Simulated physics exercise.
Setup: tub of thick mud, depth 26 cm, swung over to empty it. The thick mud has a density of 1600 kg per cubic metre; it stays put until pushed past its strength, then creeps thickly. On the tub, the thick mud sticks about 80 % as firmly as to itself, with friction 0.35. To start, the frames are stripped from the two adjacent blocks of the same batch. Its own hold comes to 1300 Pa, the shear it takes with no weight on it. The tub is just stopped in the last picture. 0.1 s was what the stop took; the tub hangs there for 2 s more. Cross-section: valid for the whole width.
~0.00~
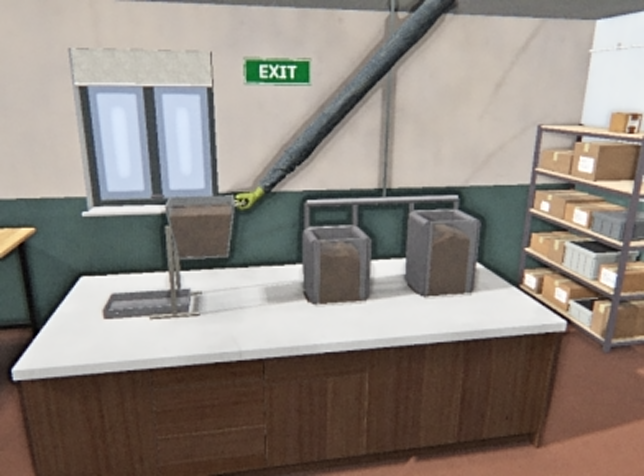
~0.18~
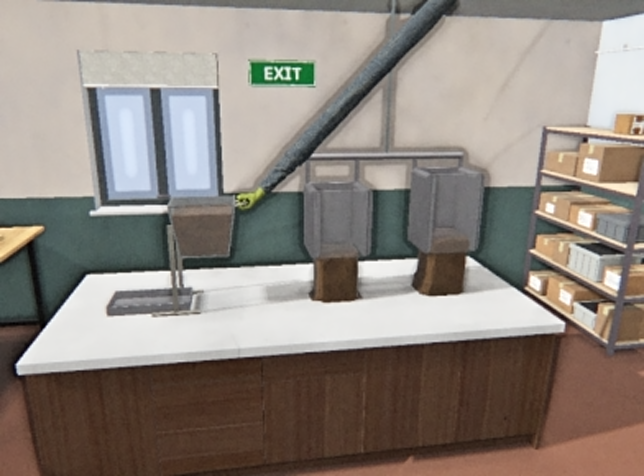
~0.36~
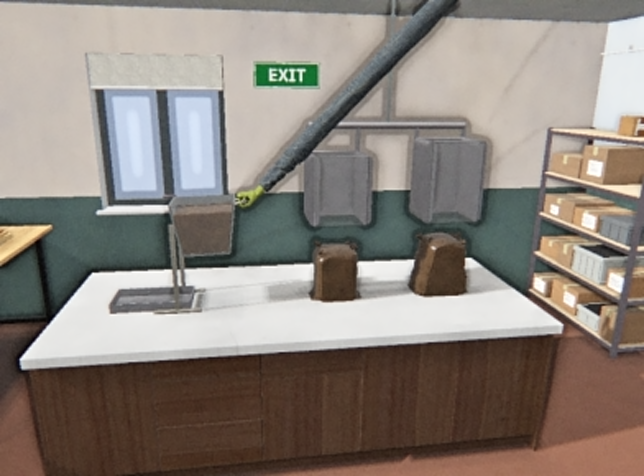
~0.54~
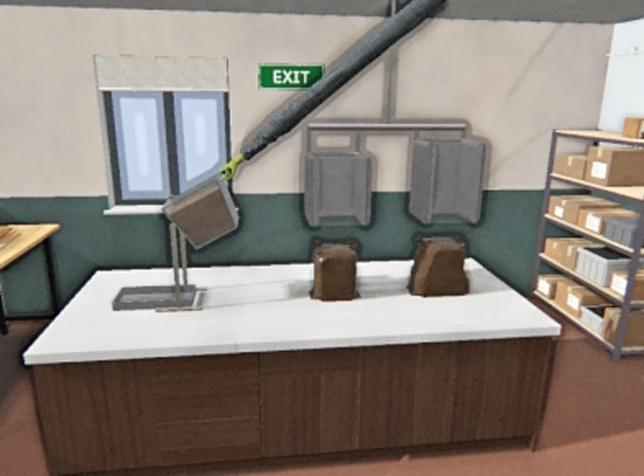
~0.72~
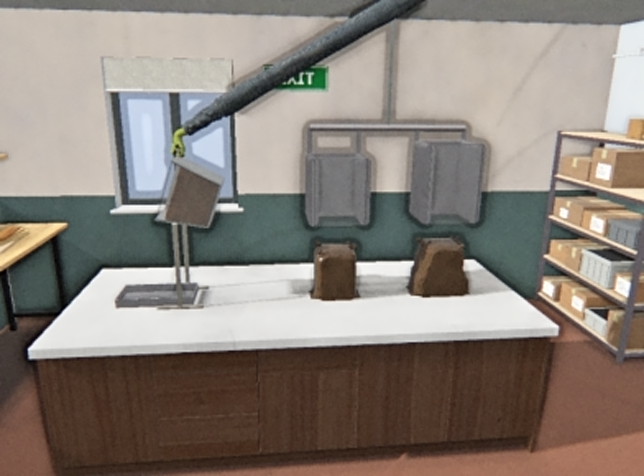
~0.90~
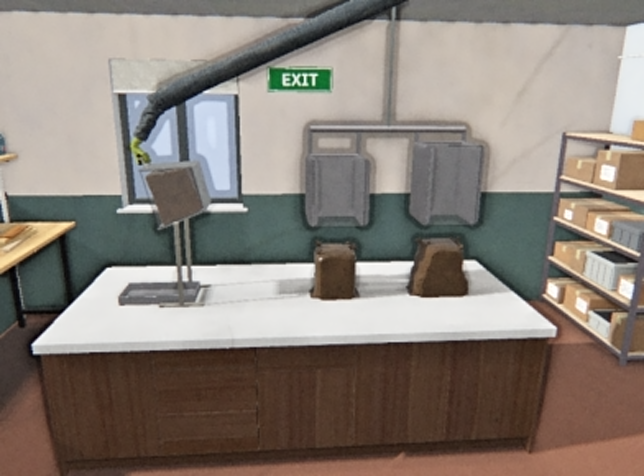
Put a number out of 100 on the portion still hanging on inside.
Roughly 0 percent of it hangs on.
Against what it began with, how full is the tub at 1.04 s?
It comes to about 80 percent of the start.
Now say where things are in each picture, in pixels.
In the first picture, handle-side rim at (233, 205), tilt 0 degrees; top of the thick mud at (199, 215); blocks stand 29 cm, 36 cm (left to right).
In the second picture, handle-side rim at (233, 205), tilt 0 degrees; top of the thick mud at (200, 214); blocks stand 29 cm, 35 cm (left to right).
In the third picture, handle-side rim at (233, 203), tilt 2 degrees; top of the thick mud at (228, 212); blocks stand 29 cm, 31 cm (left to right).
In the fourth picture, handle-side rim at (216, 179), tilt 28 degrees; top of the thick mud at (220, 189); blocks stand 28 cm, 30 cm (left to right).
In the fifth picture, handle-side rim at (171, 162), tilt 71 degrees; top of the thick mud at (179, 168); blocks stand 28 cm, 30 cm (left to right).
In the sixth picture, handle-side rim at (139, 172), tilt 103 degrees; top of the thick mud at (182, 170); blocks stand 28 cm, 30 cm (left to right).
After 1.04 s, the tub is at 103 degrees and holds 78 %.
After 1.21 s, the tub is at 103 degrees and holds 26 %.
After 1.38 s, the tub is at 103 degrees and holds 0 %.
After 1.55 s, the tub is at 103 degrees and holds 0 %.
After 2.90 s, at the end, the tub is at 103 degrees and holds 0 %.
